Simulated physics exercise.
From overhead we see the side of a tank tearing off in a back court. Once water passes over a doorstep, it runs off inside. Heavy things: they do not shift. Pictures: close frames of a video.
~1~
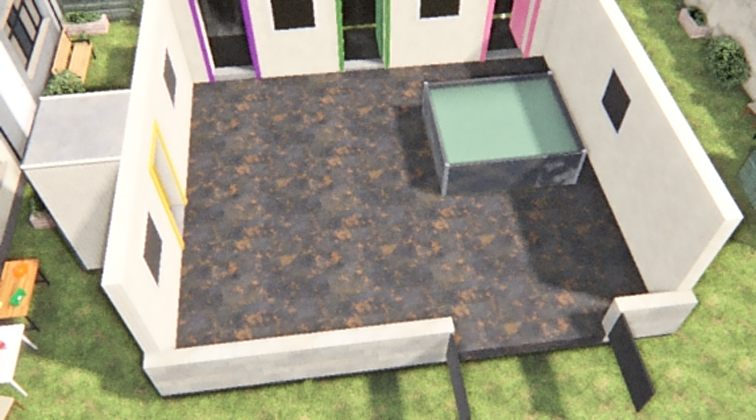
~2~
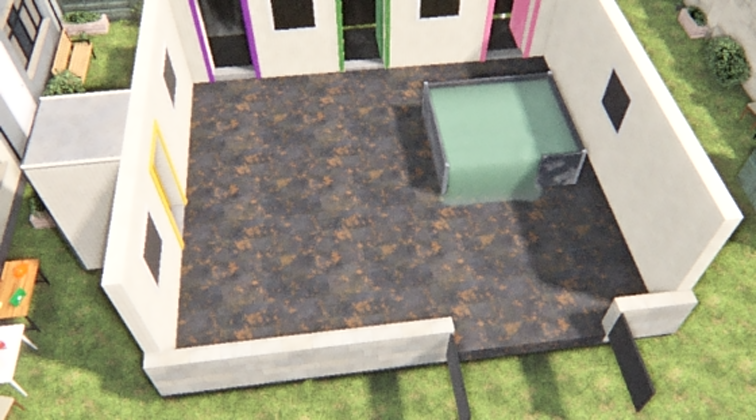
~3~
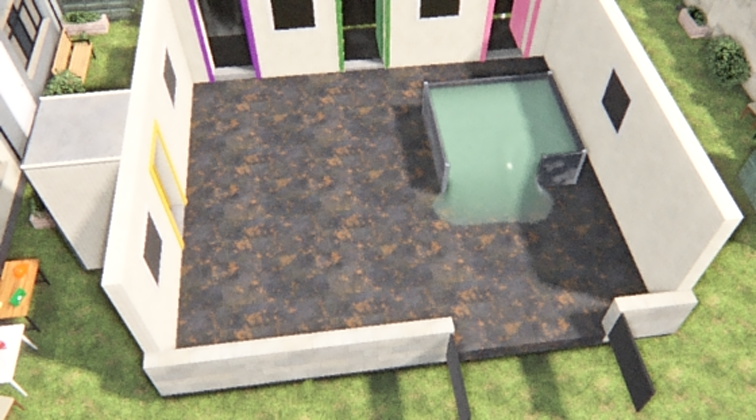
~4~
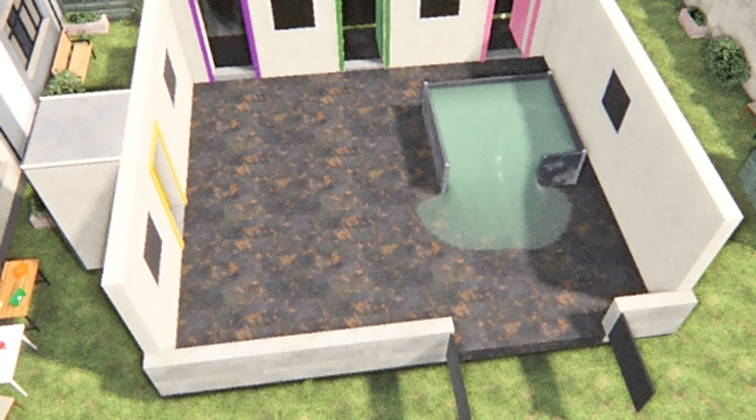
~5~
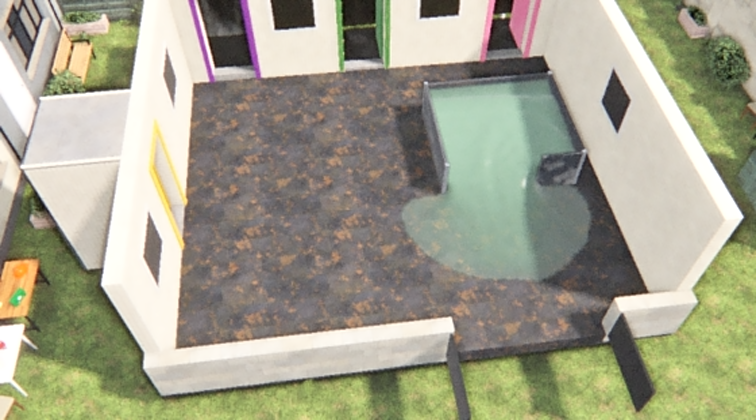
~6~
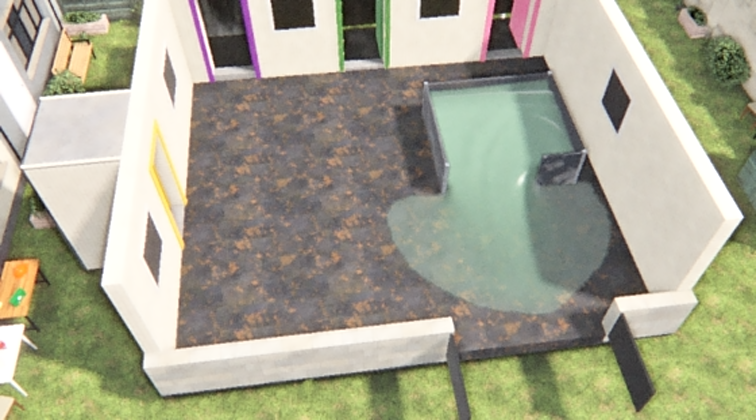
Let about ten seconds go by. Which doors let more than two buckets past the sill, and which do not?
As I see it, purple door: Within two buckets; yellow door: Within two buckets; pink door: Within two buckets; green door: Within two buckets.
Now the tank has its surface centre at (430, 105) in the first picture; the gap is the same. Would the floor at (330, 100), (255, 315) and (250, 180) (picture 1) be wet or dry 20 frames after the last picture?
First spot bare, second swamped, third bare.
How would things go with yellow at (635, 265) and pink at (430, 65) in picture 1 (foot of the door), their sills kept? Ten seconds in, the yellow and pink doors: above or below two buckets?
As it turns out, the yellow door runs past it while the pink door keeps within it.
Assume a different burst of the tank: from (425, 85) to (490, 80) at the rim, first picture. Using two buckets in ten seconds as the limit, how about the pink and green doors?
Taking them in turn, pink ends up above and green ends up above.
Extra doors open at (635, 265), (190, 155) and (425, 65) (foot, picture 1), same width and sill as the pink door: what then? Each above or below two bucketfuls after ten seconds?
Exceeds the limit; falls short; falls short.
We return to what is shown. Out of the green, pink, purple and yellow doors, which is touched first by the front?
My answer is the yellow one.
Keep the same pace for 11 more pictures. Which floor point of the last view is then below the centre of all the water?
I'd say near (496, 198).
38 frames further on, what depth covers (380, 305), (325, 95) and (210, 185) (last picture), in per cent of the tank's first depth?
Roughly 8 per cent, 0 per cent and 4 per cent.
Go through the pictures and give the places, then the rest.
The first picture shows still water in the open tank at (501, 120).
In the second picture, water pours out at (491, 181) and has run to (441, 197).
In the third picture, water pours out at (491, 182) and has run to (438, 210).
In the fourth picture, water pours out at (491, 182) and has run to (546, 242).
In the fifth picture, the front is at (547, 273), out from the gap at (491, 183).
In the sixth picture, the front is at a hidden place, out from the gap at (491, 183).
A moment on, water covers 25 % of the floor; the purple door not reached, the yellow door not reached, the pink door not reached, the green door not reached.
Next, water covers 30 % of the floor; the purple door not reached, the yellow door not reached, the pink door not reached, the green door not reached.
Then, water covers 40 % of the floor; the purple door not reached, the yellow door not reached, the pink door not reached, the green door not reached.
Later, water covers 60 % of the floor; the purple door not reached, the yellow door wet at the sill, nothing in, the pink door not reached, the green door not reached.
In the end, water covers 95 % of the floor; the purple door wet at the sill, nothing in, the yellow door under two buckets in, the pink door wet at the sill, nothing in, the green door wet at the sill, nothing in.
